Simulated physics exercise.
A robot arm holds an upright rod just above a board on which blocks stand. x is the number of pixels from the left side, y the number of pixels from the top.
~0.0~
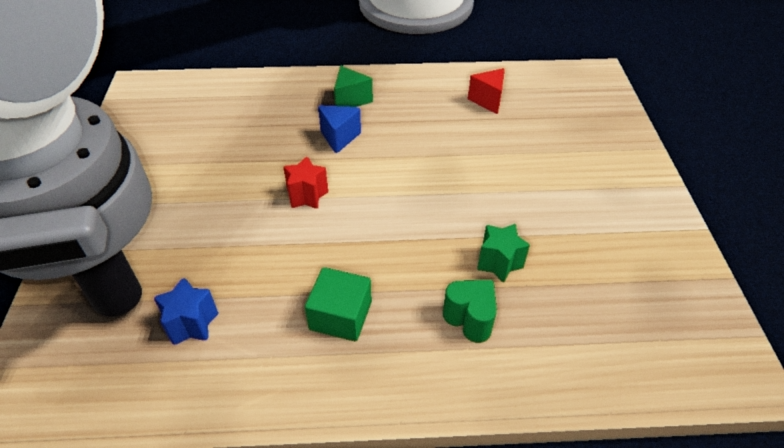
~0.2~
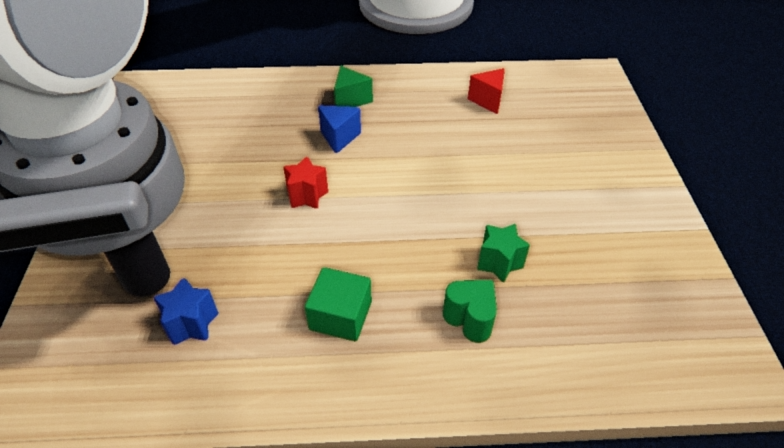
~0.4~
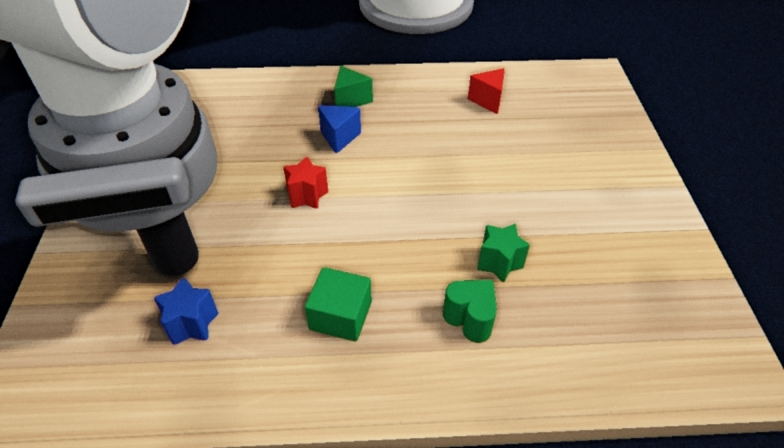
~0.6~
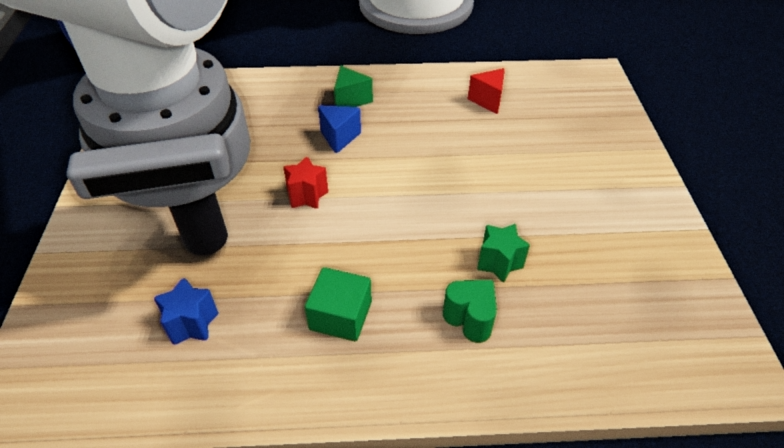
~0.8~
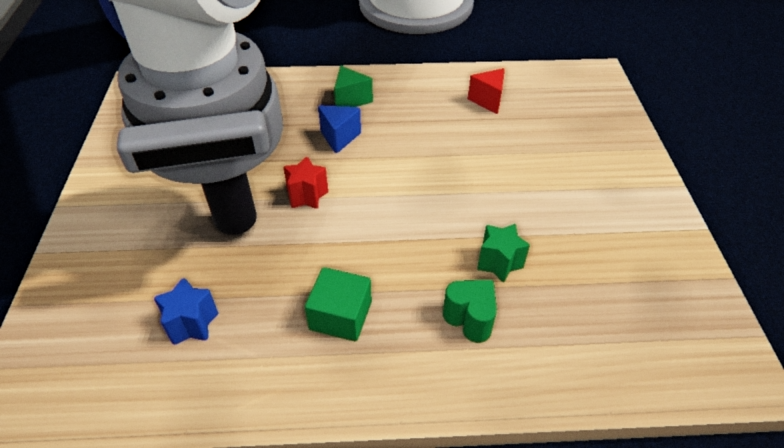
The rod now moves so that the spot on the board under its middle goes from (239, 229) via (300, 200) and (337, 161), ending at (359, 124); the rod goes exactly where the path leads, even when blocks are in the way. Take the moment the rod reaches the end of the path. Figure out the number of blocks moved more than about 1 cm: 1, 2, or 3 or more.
Blocks displaced: At least 3.
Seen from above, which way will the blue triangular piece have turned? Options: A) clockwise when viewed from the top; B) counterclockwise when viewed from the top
Letter B.
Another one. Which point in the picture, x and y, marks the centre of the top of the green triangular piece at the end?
It will end up at (343, 61).
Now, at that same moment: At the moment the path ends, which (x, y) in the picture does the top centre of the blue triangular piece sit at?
Its top middle: (345, 78).
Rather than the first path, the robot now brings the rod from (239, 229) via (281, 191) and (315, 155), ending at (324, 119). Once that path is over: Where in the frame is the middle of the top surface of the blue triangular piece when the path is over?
Answer: (353, 98).
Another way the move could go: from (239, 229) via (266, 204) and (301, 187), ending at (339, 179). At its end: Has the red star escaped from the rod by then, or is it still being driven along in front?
The block sits ahead of the rod.
What follows on the original path. One third of the way, rod at (299, 192); red star at (324, 158), turned 30° anticlockwise.
Two thirds of the way, rod at (336, 153); red star at (364, 125), turned 15° anticlockwise; blue triangular piece at (339, 109).
At the end, rod at (359, 115); red star at (386, 109), turned 40° clockwise; blue triangular piece at (345, 78), turned 45° anticlockwise; green triangular piece at (343, 61), turned 15° anticlockwise.
